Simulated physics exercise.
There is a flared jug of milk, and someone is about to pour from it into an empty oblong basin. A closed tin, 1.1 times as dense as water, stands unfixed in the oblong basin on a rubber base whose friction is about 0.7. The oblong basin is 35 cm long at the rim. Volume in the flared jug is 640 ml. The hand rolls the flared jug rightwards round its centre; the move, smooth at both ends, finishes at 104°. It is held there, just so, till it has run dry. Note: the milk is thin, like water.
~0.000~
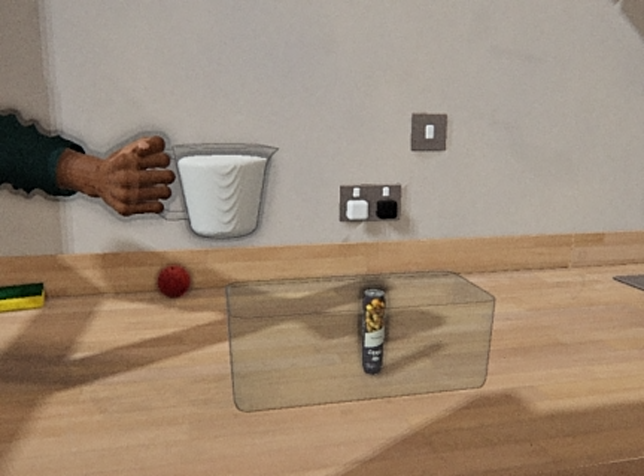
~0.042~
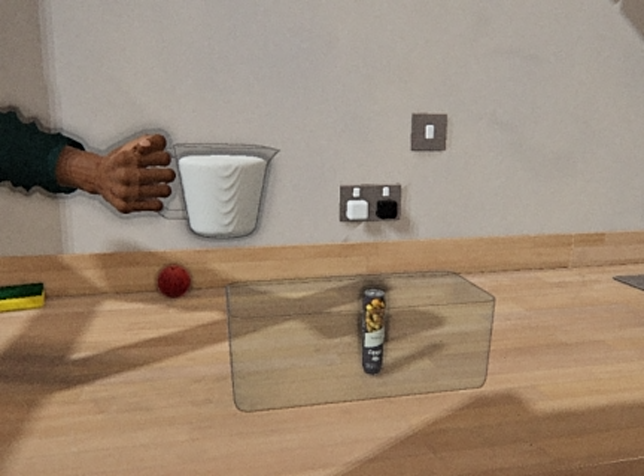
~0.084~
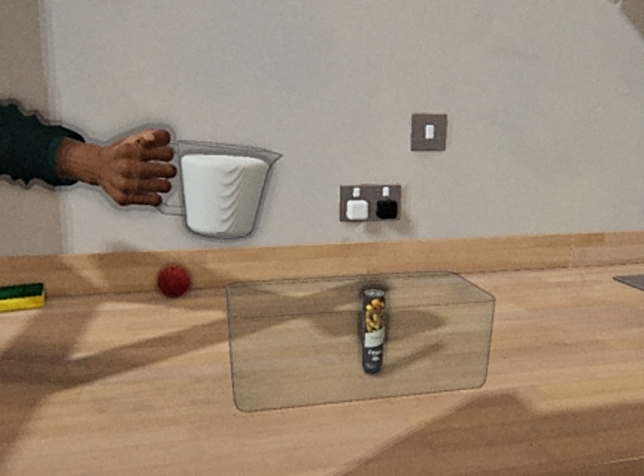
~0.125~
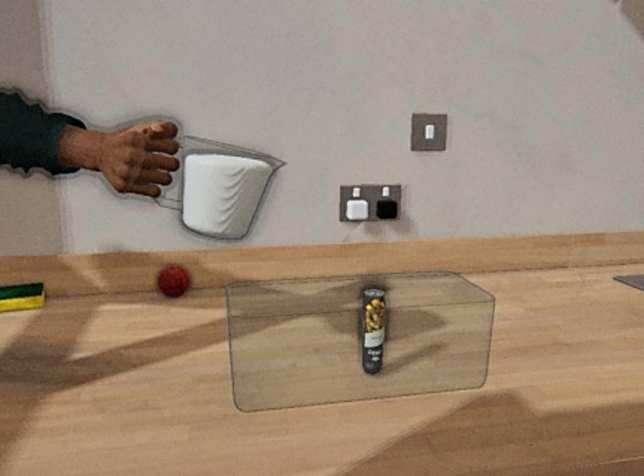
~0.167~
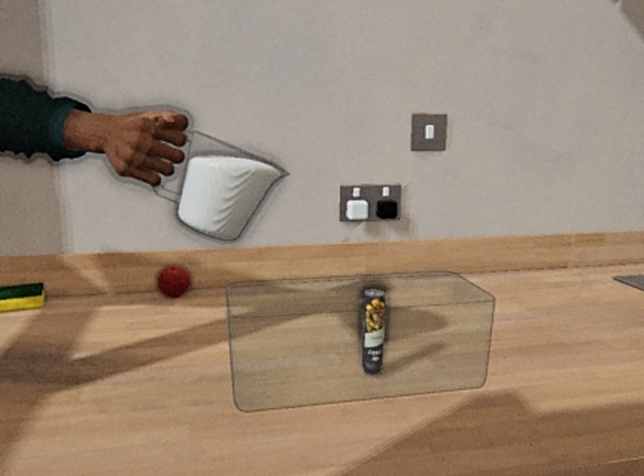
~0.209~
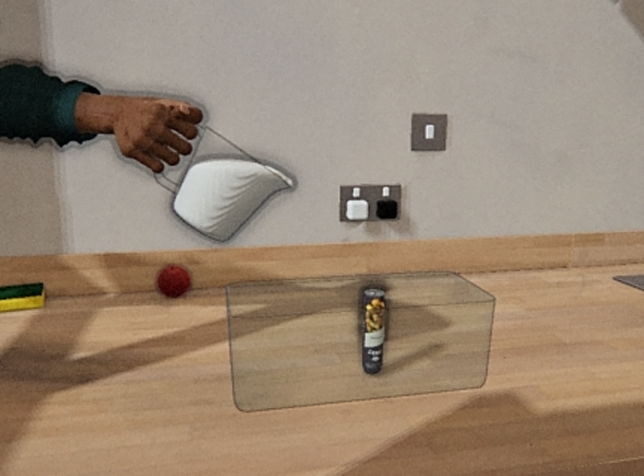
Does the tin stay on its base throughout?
I reckon it can hold on.
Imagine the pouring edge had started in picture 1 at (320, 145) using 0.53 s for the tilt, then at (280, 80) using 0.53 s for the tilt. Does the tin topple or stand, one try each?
In the first try it comes down; in the second it comes down.
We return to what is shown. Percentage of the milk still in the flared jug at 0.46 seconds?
I'd estimate some 40 % remains.
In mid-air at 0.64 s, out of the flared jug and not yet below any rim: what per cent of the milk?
Some 12 per cent.
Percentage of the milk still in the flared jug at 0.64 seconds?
Close to 6 in a hundred.
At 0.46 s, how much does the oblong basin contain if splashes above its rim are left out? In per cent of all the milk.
The basin holds roughly 28 in a hundred parts at that moment.
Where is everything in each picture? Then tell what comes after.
In the first frame, tilt 0°; pouring edge (279, 147); surface from (178, 160) to (266, 159); the oblong basin's rim runs from (228, 301) to (473, 285); the tin's top is at (374, 297).
In the second frame, tilt 2°; pouring edge (280, 149); surface from (179, 159) to (267, 160).
In the third frame, tilt 6°; pouring edge (283, 154); surface from (182, 157) to (268, 162).
In the fourth frame, tilt 14°; pouring edge (287, 162); surface from (185, 156) to (270, 163).
In the fifth frame, tilt 24°; pouring edge (291, 173); surface from (189, 161) to (280, 170).
In the sixth frame, tilt 35°; pouring edge (292, 187); surface from (187, 173) to (282, 176); 1 per cent is over the edge.
After 0.46 s the tilt is 99° and 40 per cent is still to pour; the tin stands where it began.
After 0.64 s the tilt is 104° and 6 per cent is still to pour; the tin stands where it began.
After 0.82 s the tilt is 104° and 0 per cent is still to pour; the tin stands where it began.
After 1.03 s the tilt is 104° and 0 per cent is still to pour; the tin stands where it began.
In the end the tin stands where it began.
